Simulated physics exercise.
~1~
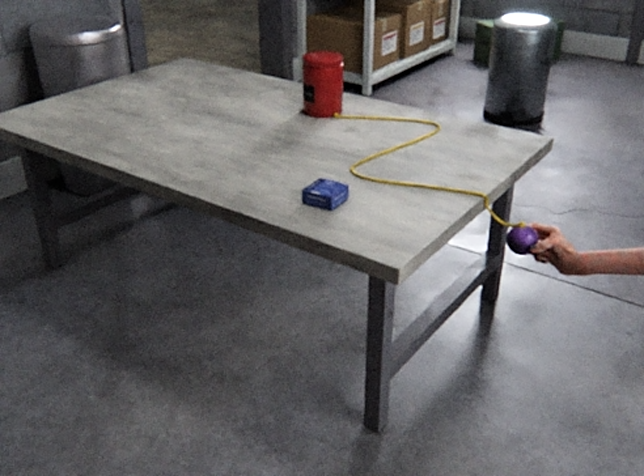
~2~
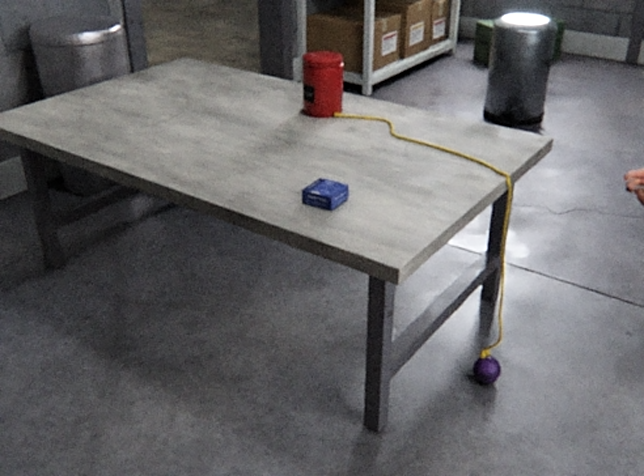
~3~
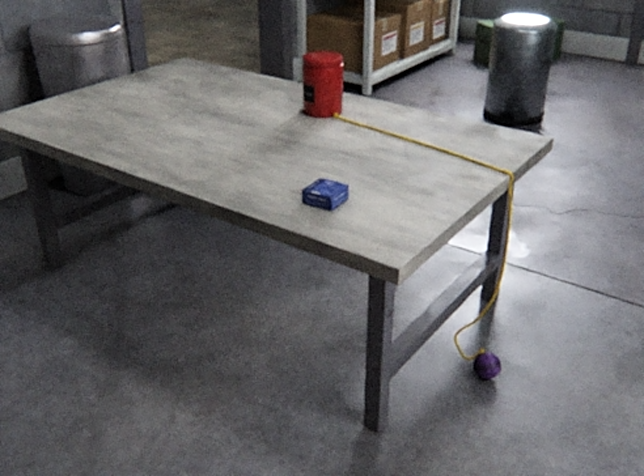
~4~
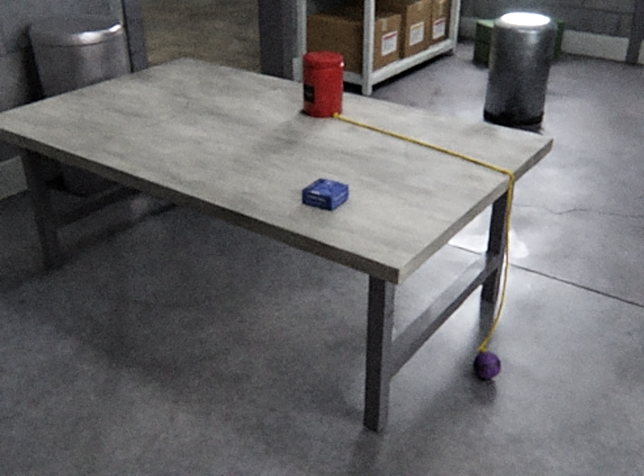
A purple ball tied to a yellow string slipped from someone's fingers past the edge of a gray table and ended up on the floor, the string trailing down after it, while the red canister and small blue box never budged.
